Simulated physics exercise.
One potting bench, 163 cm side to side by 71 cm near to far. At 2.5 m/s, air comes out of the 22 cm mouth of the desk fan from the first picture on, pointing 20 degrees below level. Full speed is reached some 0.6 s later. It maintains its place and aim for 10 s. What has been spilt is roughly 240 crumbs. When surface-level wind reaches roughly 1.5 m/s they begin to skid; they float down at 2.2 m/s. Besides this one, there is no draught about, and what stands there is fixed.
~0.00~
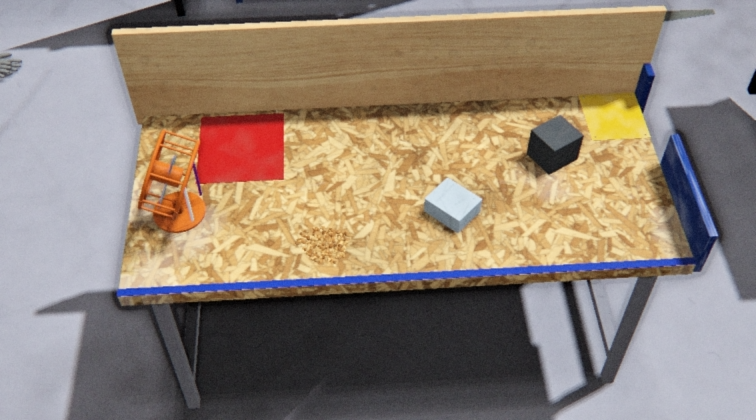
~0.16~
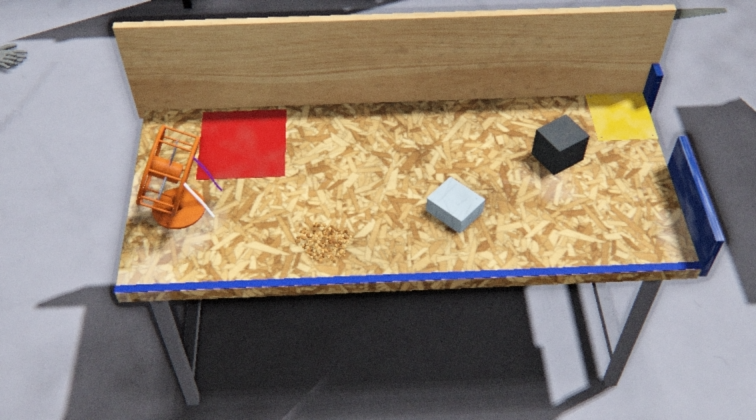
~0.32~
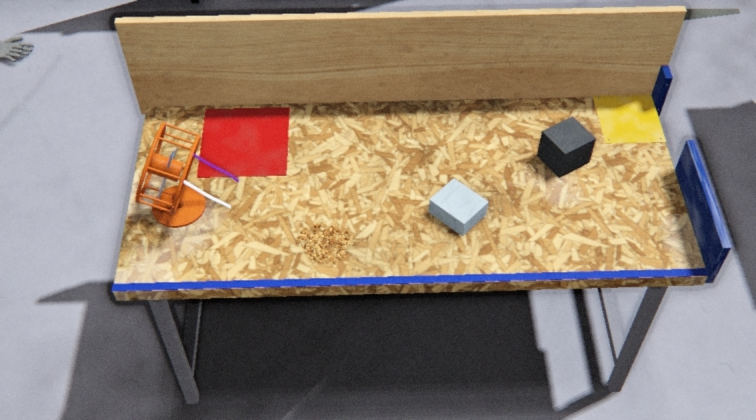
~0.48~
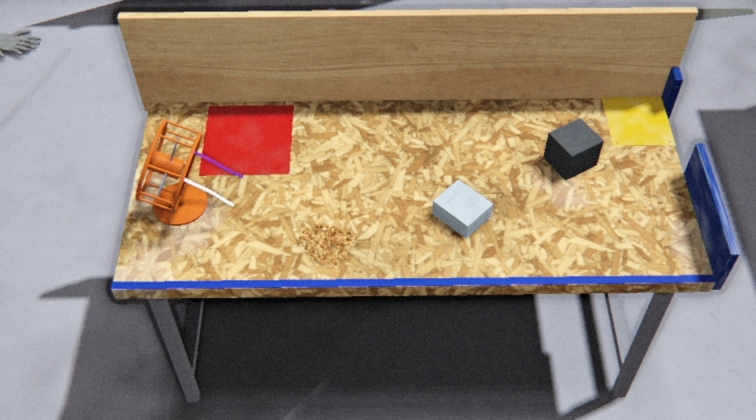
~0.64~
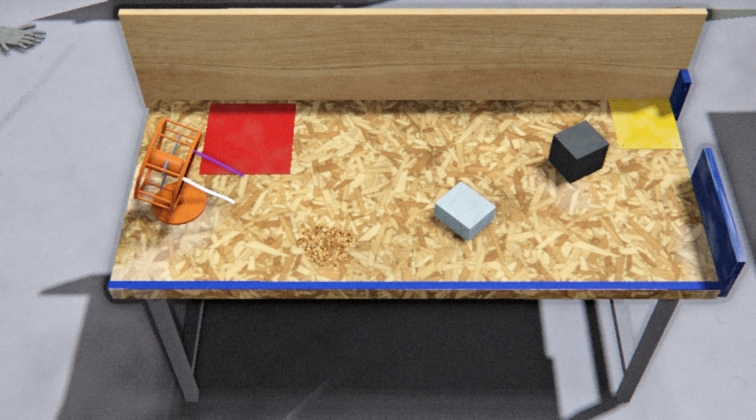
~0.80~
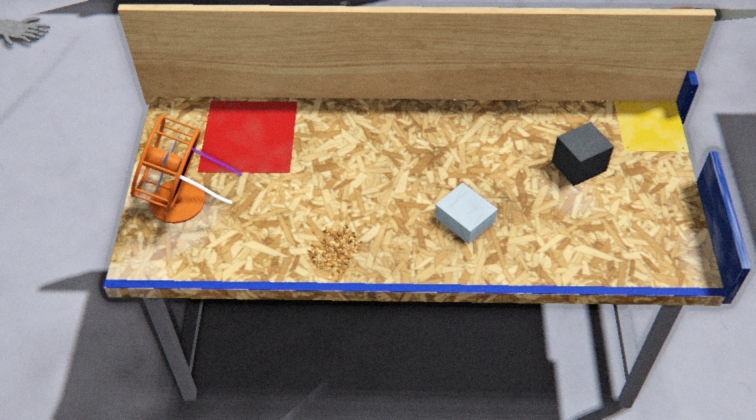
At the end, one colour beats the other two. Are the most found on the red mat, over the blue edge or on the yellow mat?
Most are at blue.
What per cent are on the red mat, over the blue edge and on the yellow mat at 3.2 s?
Roughly 0 % red, 100 % blue and 0 % yellow.
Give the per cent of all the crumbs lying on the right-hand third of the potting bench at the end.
Share at the end: Close to 0 %.
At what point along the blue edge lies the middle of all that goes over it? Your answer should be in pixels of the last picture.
Near (441, 292).
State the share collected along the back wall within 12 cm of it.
It comes to close to 0 per cent.
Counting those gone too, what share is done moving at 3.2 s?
The share is about 100 %.
After 2.0 s the count stands so, 0 % are on the yellow mat, 99 % over the blue edge and 0 % on the red mat.
After 3.2 s the count stands so, 0 % are on the yellow mat, 100 % over the blue edge and 0 % on the red mat.
After 5.5 s the count stands so, 0 % are on the yellow mat, 100 % over the blue edge and 0 % on the red mat.
After 10.0 s, at the end, 0 % are on the yellow mat, 100 % over the blue edge and 0 % on the red mat.
